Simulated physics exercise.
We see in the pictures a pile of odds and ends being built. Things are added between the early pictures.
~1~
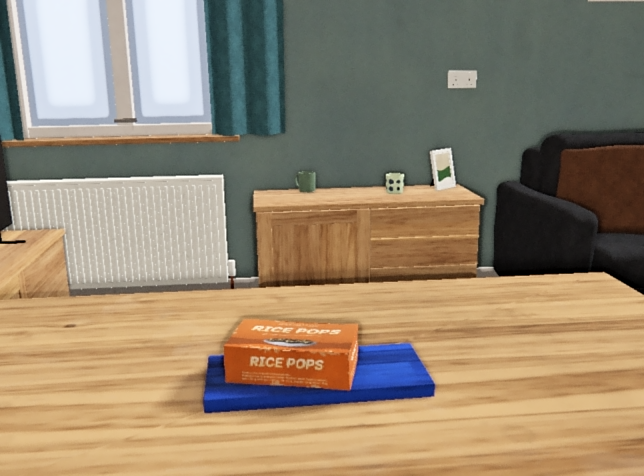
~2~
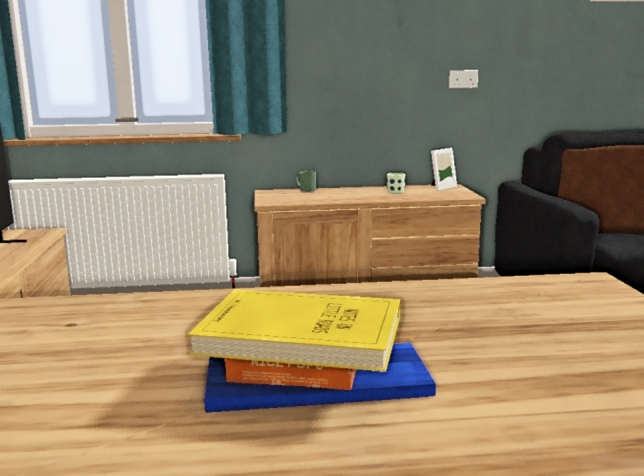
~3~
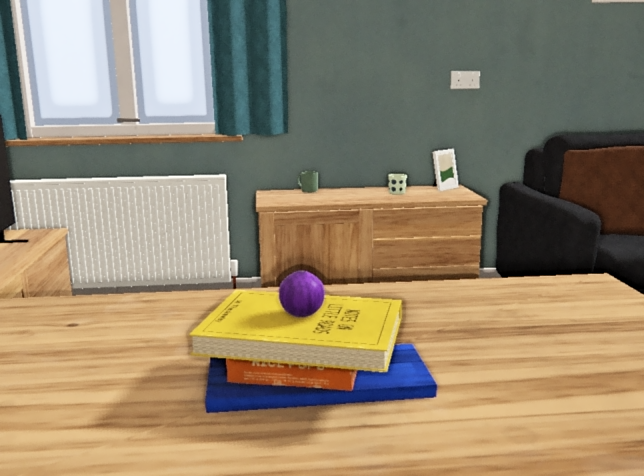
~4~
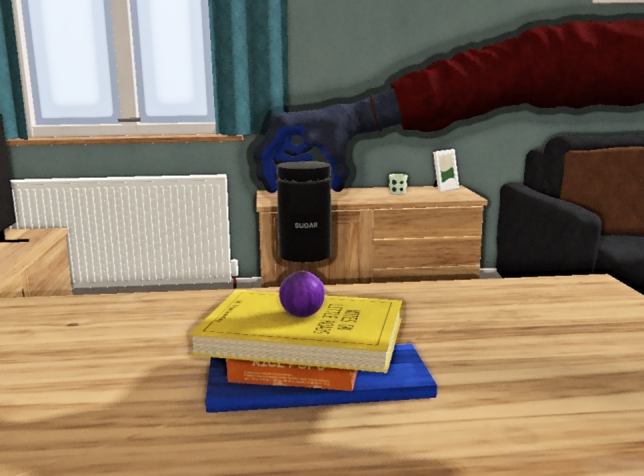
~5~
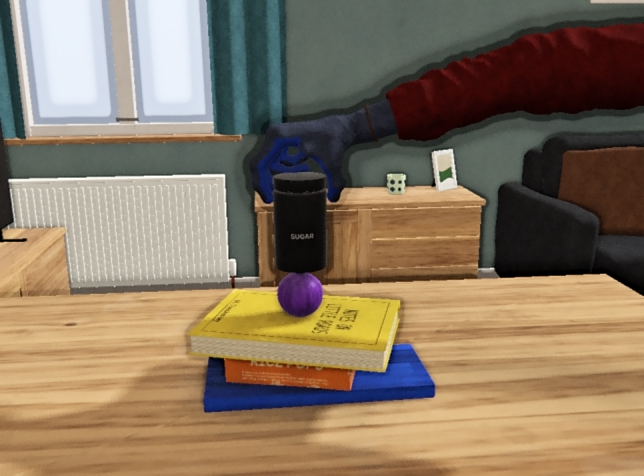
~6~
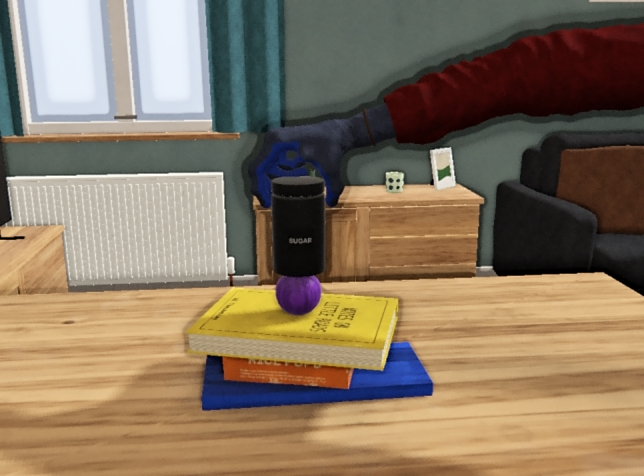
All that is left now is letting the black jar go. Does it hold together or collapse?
Looks like it isn't steady enough.
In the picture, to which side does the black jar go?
It ends up further right.
Then, 0.70 s on from there, black jar now fallen.
Then, 1.00 s on from there, things are still on the move.
Then, 1.50 s on from there, as before.
In the end, fallen, black jar; the other 4 unmoved. At the end, from the last picture's camera, black jar near (506, 328). The pile gives way.
